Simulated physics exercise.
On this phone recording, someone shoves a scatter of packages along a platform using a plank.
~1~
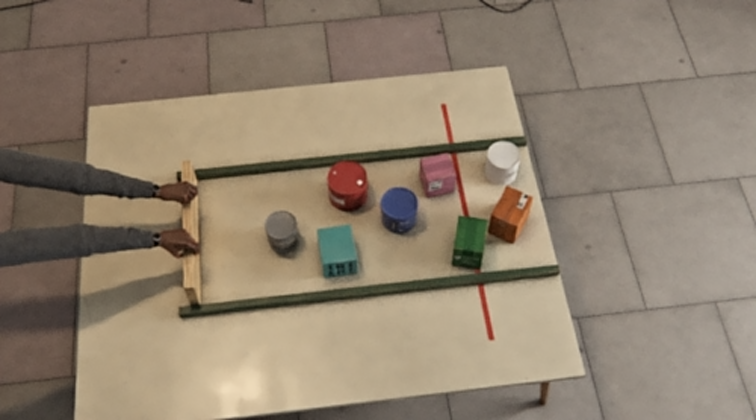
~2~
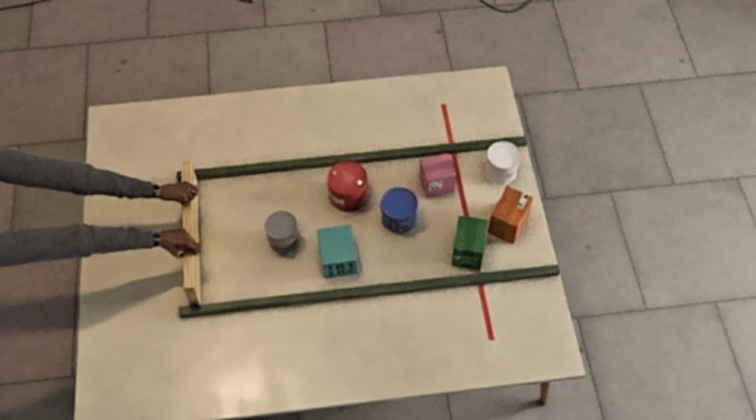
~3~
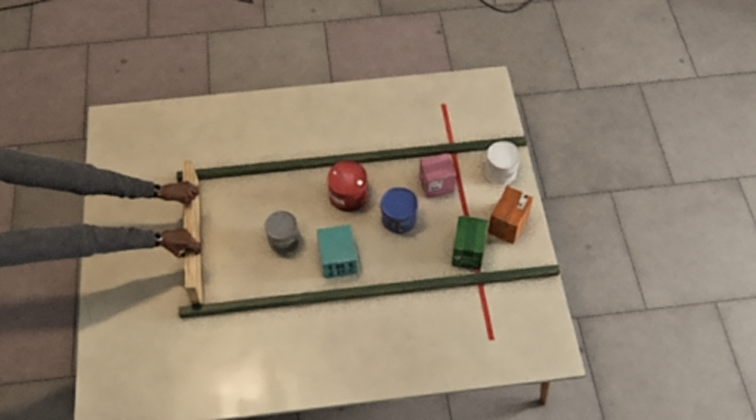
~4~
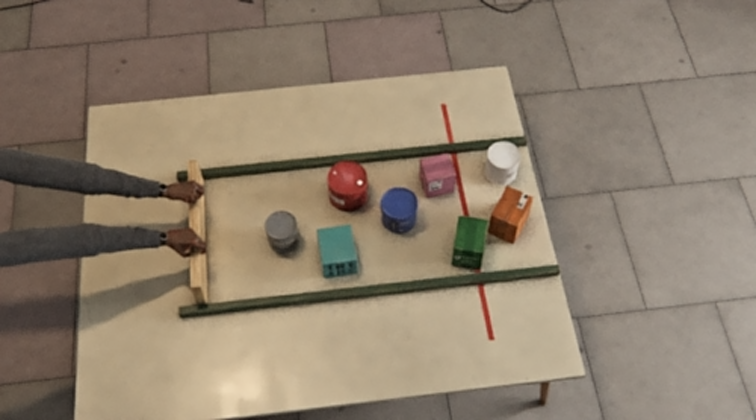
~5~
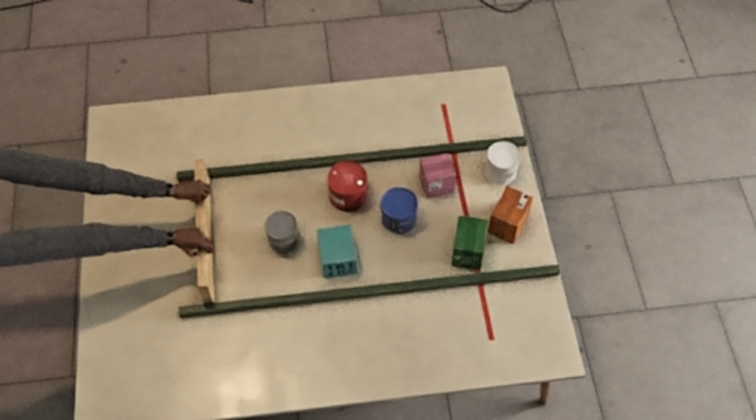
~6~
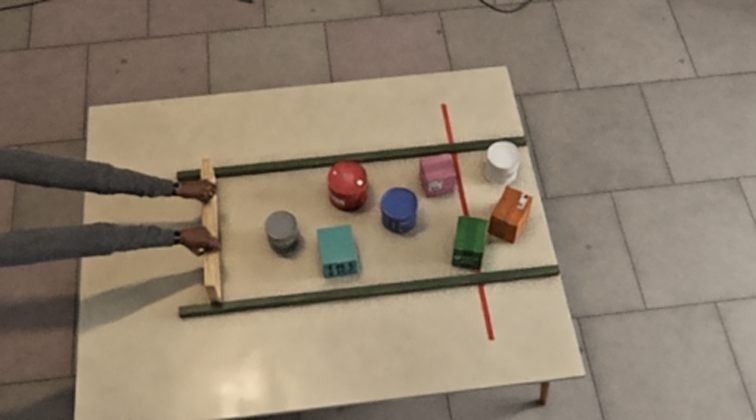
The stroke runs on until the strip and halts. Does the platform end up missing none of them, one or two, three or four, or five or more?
Only one or two are pushed off.
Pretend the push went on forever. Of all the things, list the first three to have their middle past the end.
You'd see the white canister first, then the orange parcel, then the green box.
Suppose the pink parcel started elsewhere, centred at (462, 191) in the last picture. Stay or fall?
In this case the pink parcel does not drop.
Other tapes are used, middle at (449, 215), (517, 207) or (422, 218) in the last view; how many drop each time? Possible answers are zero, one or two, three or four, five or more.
Taking them in turn, none at all; more than four; no fall at all.
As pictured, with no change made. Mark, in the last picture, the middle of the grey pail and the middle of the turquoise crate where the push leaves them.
You'll find the grey pail at roughly (482, 205) and the turquoise crate at roughly (499, 237).
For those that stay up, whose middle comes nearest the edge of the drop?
That's the orange parcel.
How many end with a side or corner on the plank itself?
3 end up touching it.
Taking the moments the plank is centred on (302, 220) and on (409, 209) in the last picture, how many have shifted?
It comes to 2 for the first spot, 6 for the other.
Early on, none off yet; white canister at rest near (502, 164); orange parcel at rest near (510, 215); green box at rest near (470, 243).
Finally, the number that fall off is one or two; lost, white canister.
